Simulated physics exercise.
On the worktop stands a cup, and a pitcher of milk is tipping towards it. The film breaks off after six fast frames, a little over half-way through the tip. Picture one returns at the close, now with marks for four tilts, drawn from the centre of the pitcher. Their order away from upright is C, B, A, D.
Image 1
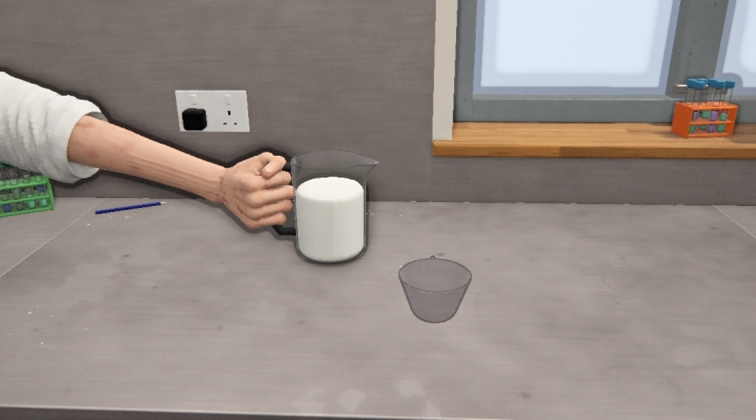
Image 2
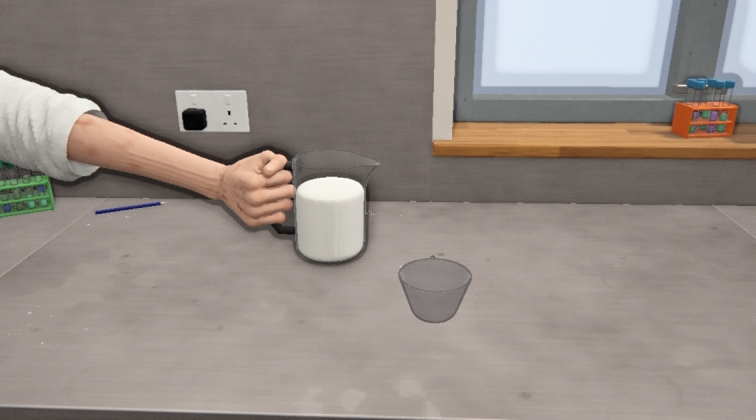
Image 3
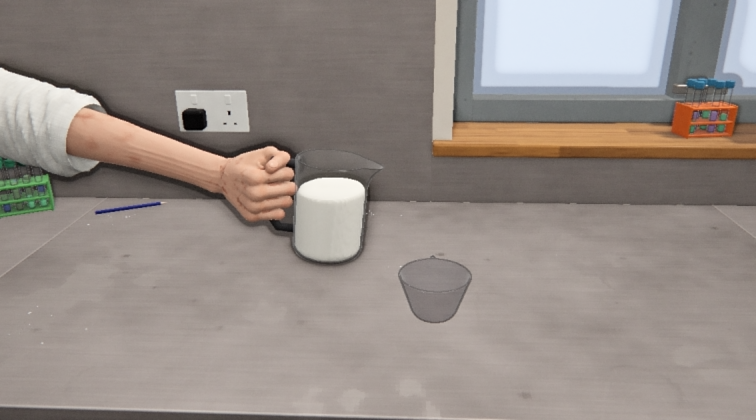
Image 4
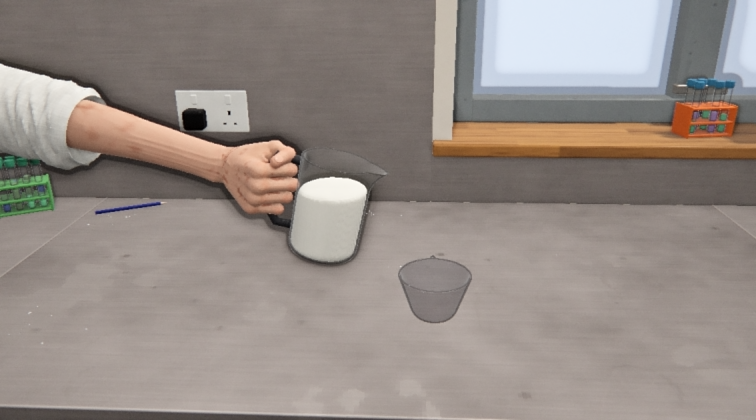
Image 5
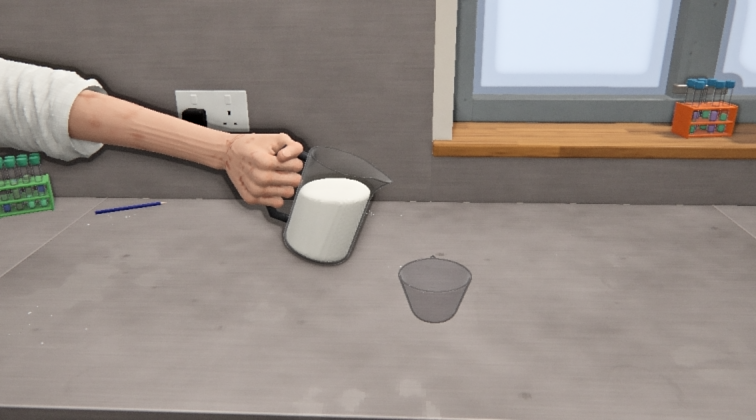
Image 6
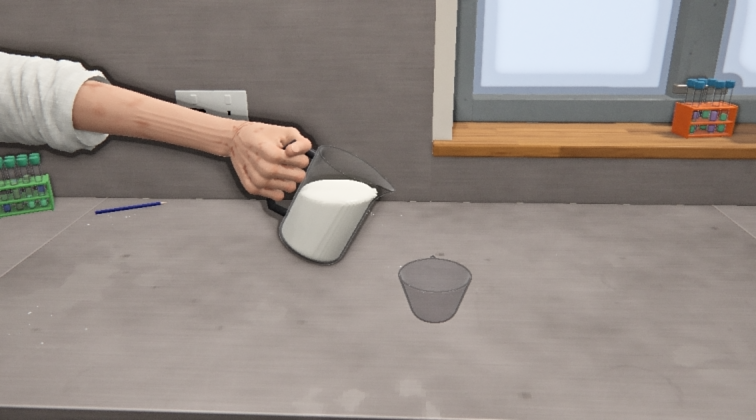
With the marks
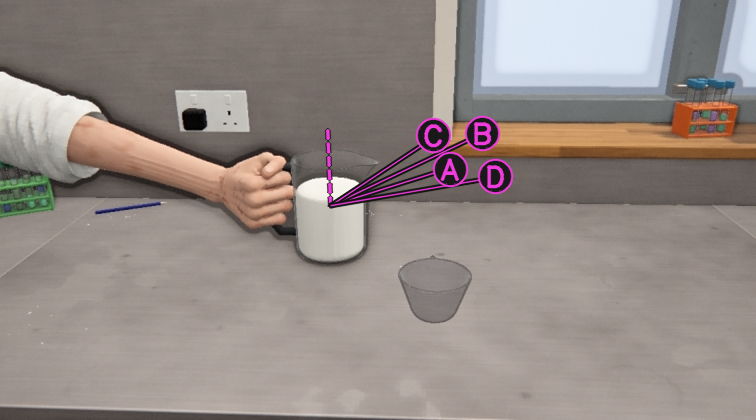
On a grey worktop, a hand gradually tilts a pitcher of milk rightward near a cup.
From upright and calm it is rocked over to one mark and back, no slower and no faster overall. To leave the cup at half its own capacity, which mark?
It is B.
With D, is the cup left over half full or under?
Over half.
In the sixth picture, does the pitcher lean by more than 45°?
No, it does not.
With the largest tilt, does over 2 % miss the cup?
Yes.
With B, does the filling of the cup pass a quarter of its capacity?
Yes, it does.
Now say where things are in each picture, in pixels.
The first frame shows upright, lip at (379, 162); rim of the cup round (435, 274); nothing has left yet.
The second frame shows upright, lip at (380, 163); nothing has left yet.
The third frame shows tipped about 6°, lip at (383, 167); nothing has left yet.
The fourth frame shows tipped about 12°, lip at (387, 173); nothing has left yet.
The fifth frame shows tipped about 20°, lip at (391, 181); nothing has left yet.
The sixth frame shows tipped about 28°, lip at (395, 190); nothing has left yet.
On the marked copy, A at (433, 173); B at (467, 140); C at (420, 146); D at (479, 180).
With A, the cup ends with about 67 % of what it can hold; 13 % of the milk is spilt.
With B, the cup ends with about 48 % of what it can hold; 7 % of the milk is spilt.
With C, the cup ends with about 31 % of what it can hold.
With D, the cup ends with about 78 % of what it can hold; 24 % of the milk is spilt.
